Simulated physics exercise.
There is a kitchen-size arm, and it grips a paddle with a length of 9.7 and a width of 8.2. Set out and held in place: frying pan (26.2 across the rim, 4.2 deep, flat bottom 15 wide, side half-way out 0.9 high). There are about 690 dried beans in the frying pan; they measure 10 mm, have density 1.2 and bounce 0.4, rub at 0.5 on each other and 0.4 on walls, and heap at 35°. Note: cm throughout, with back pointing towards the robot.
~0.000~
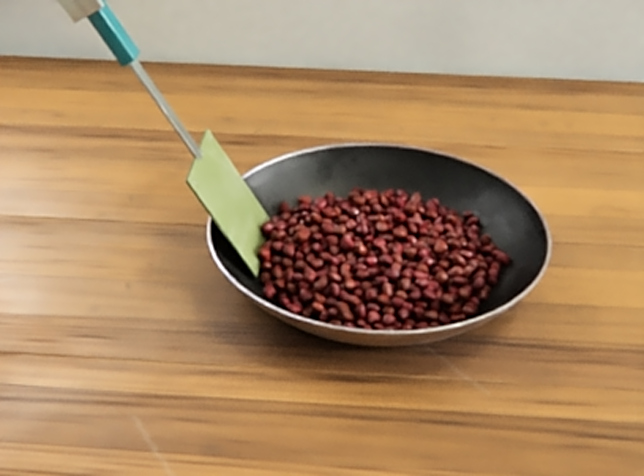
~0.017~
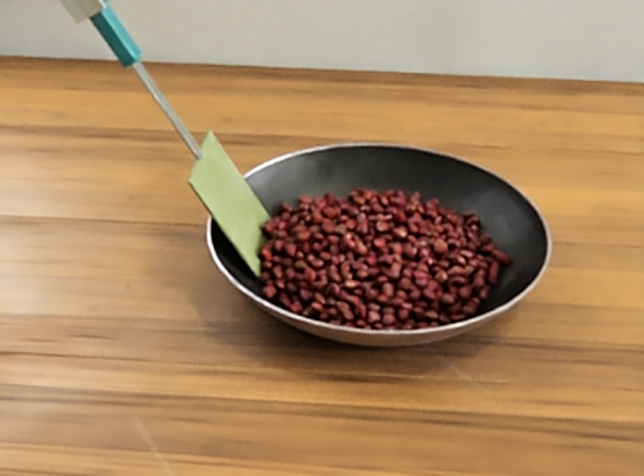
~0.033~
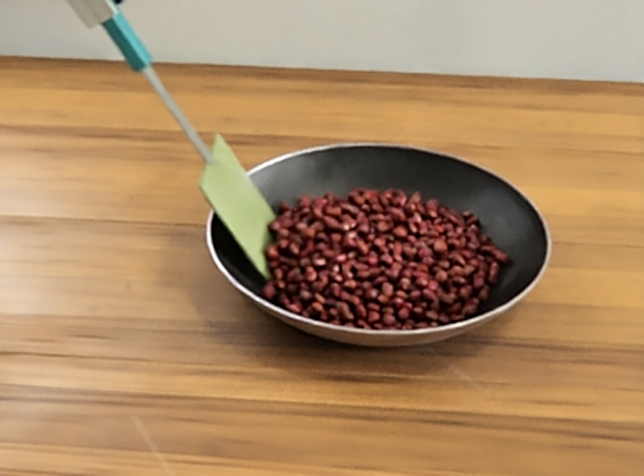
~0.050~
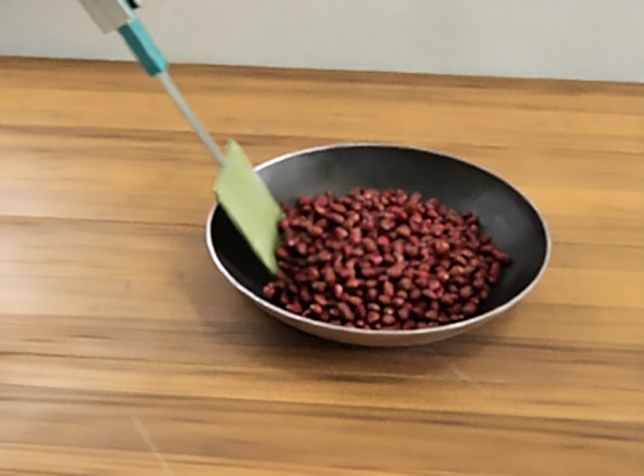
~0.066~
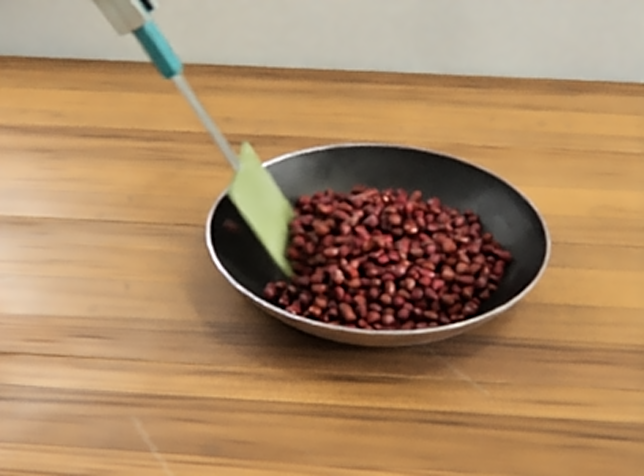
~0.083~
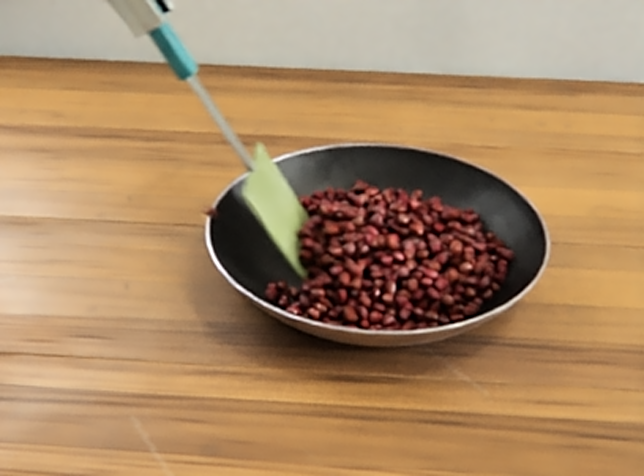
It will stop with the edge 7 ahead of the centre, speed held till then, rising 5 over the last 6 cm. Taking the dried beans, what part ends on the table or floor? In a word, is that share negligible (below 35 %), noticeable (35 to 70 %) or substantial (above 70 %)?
In a word, negligible.
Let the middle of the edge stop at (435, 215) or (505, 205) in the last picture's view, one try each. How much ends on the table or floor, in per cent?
About 0 and 20 per cent.
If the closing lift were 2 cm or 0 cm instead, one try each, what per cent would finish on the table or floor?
It works out to some 10 per cent for the first setting and some 15 per cent for the second.
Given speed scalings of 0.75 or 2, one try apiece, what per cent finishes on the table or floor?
0 and 20 %.
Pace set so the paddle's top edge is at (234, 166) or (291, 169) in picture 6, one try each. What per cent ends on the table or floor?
Roughly 0 and 20 percent.
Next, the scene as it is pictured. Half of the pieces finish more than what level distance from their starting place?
It works out to roughly 5 cm.
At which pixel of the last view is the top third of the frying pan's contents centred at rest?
Pixel estimate: About (491, 244).
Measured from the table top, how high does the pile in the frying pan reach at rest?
It reaches about 6.0 cm.
By 0.15 s, sloping 60°, highest piece 8 above the table; 686 in the frying pan, 1 on the blade or in flight.
By 0.21 s, sloping 60°, highest piece 7 above the table; 685 in the frying pan, 2 on the blade or in flight.
By 0.44 s, sloping 60°, highest piece 6 above the table; 653 in the frying pan, 33 on the table or floor, 1 on the blade or in flight.
By 1.49 s, sloping 60°, highest piece 6 above the table; 651 in the frying pan, 36 on the table or floor.
Final count, 651 in the frying pan, 36 on the table or floor. That is 5 % on the table or floor.
